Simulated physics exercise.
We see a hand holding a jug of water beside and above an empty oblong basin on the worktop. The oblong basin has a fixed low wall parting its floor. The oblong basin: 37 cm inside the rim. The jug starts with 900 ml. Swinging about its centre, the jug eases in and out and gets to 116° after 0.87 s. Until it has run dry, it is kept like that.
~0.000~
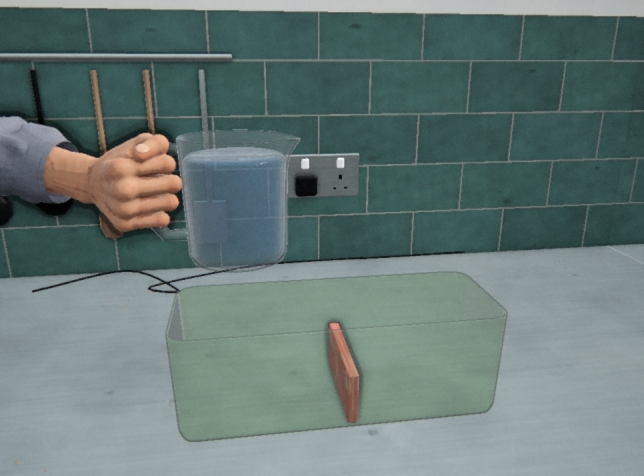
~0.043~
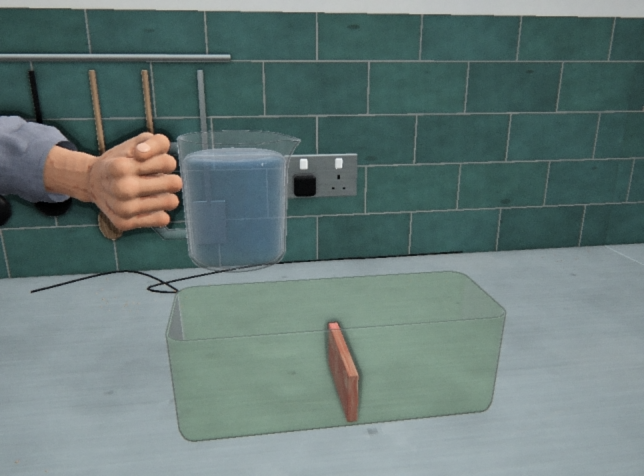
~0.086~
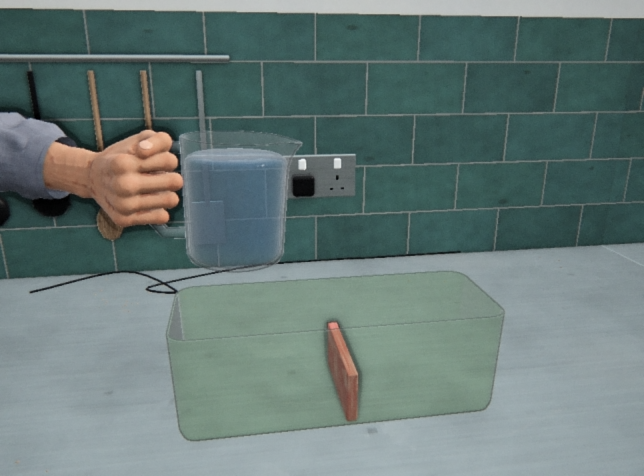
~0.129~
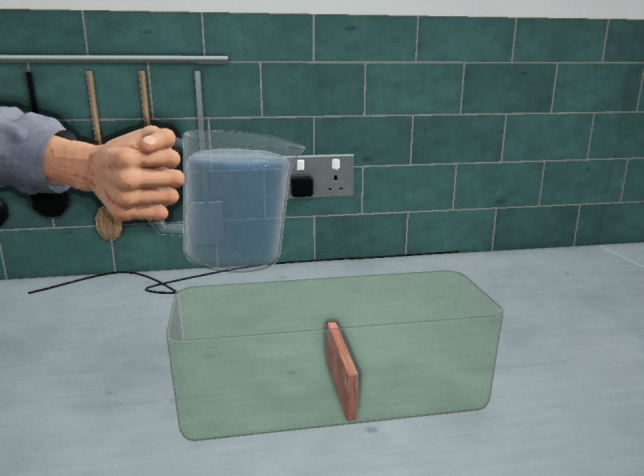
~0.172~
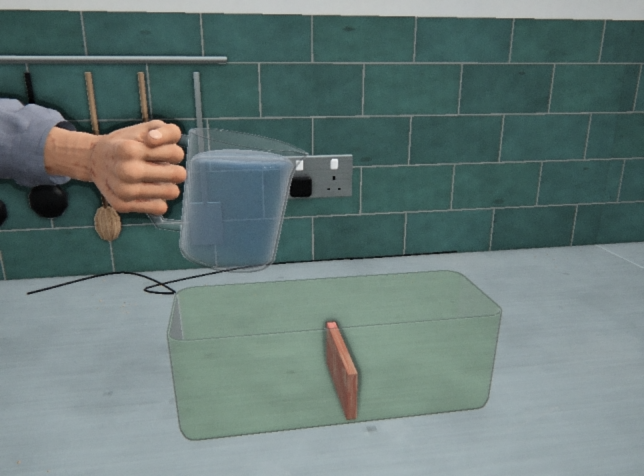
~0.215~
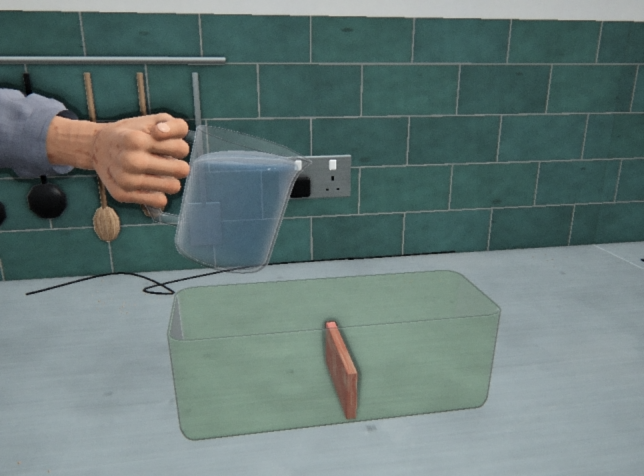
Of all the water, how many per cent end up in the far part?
Roughly 65 per cent.
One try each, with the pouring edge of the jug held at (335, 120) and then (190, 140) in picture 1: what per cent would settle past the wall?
In order, 95 and 5 per cent.
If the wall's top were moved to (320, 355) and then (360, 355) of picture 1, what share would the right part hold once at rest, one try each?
Try 1: 90 %; try 2: 40 %.
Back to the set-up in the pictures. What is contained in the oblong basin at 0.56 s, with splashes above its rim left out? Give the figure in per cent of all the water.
Estimate - around 9 in a hundred parts.
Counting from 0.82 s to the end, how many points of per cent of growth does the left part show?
Around 20 per cent.
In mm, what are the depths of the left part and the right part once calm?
The left ends up at roughly 12 mm, with the right at roughly 28 mm.
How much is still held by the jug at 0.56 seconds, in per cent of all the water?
Fraction remaining: Approx. 70 per cent.
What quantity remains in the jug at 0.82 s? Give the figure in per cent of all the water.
I'd estimate some 14 per cent.
By 0.56 s the tilt is 84° and 71 per cent is still to pour, 0 is left of the wall and 9 right of it.
By 0.82 s the tilt is 115° and 15 per cent is still to pour, 15 is left of the wall and 58 right of it.
By 1.08 s the tilt is 116° and 0 per cent is still to pour, 33 is left of the wall and 65 right of it.
By 1.37 s the tilt is 116° and 0 per cent is still to pour, 34 is left of the wall and 65 right of it.
At rest 34 per cent lies left of the wall, 65 right of it and 1 outside.
